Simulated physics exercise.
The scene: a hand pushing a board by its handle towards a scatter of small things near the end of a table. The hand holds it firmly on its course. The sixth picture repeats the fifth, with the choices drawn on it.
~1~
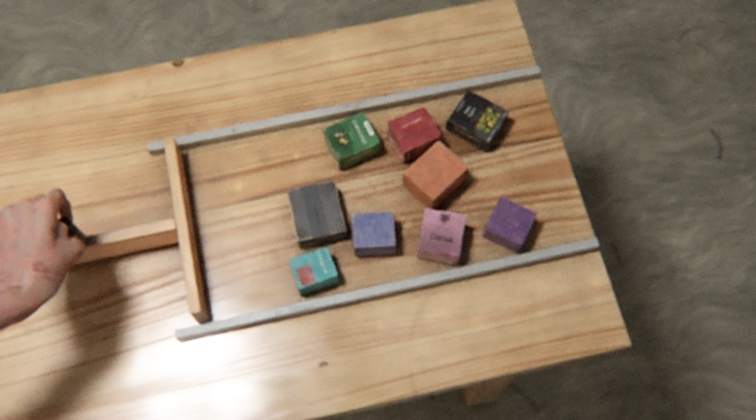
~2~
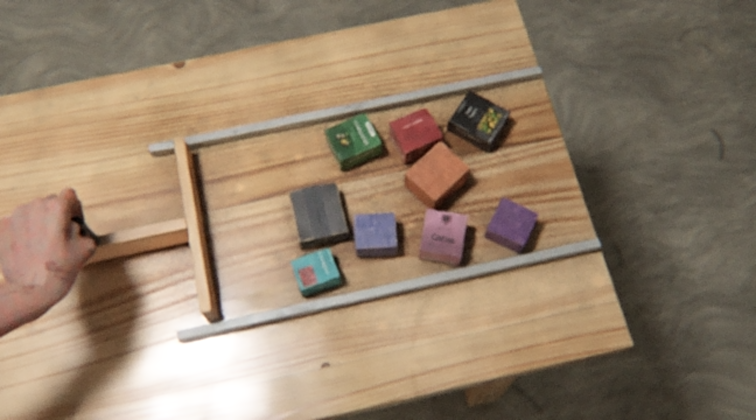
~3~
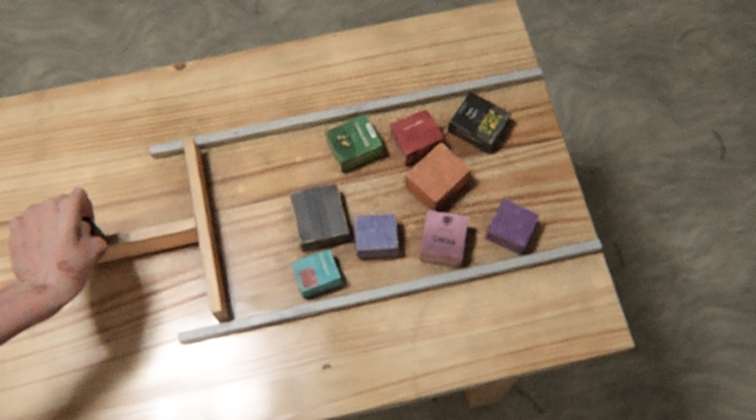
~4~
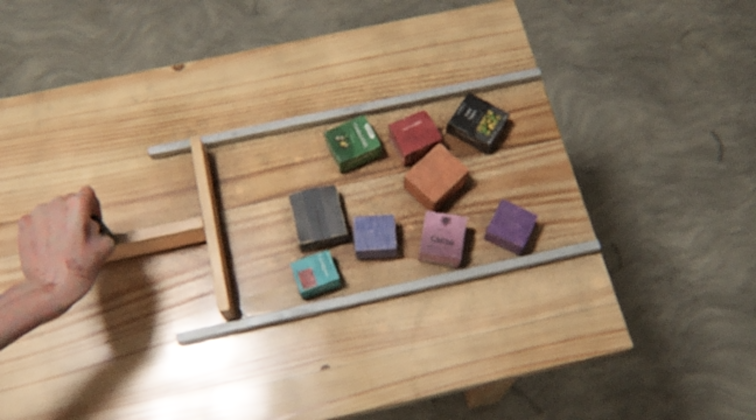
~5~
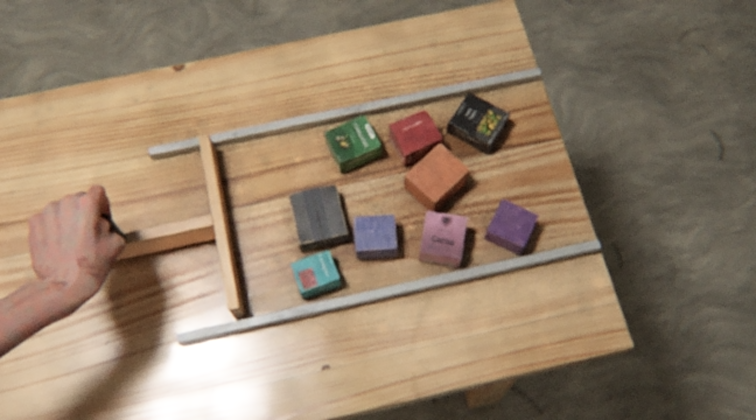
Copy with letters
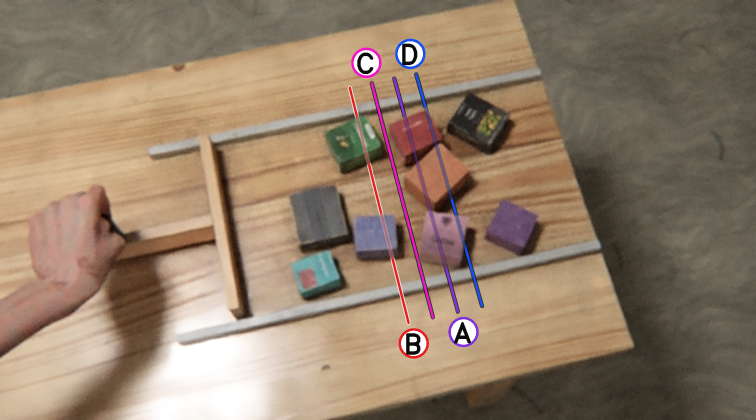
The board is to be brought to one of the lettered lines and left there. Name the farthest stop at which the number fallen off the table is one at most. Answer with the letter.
At D, and not beyond.
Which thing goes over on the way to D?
It is the purple block.
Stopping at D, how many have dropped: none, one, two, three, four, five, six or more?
By then, one.
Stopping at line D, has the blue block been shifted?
By then, yes.
On the marked copy, A at (424, 189); B at (378, 199); C at (401, 194); D at (447, 184).
Taking D. A third of the way, board (301, 200); turquoise packet (343, 269); blue block (386, 237).
Two thirds of the way, board (383, 183); purple block (548, 224); black box (492, 121).
When it is over, board (445, 170); purple block over the edge; black box (549, 117); one fallen.
As for the rest, A is within the limit but short; B is within the limit but short; C is within the limit but short.
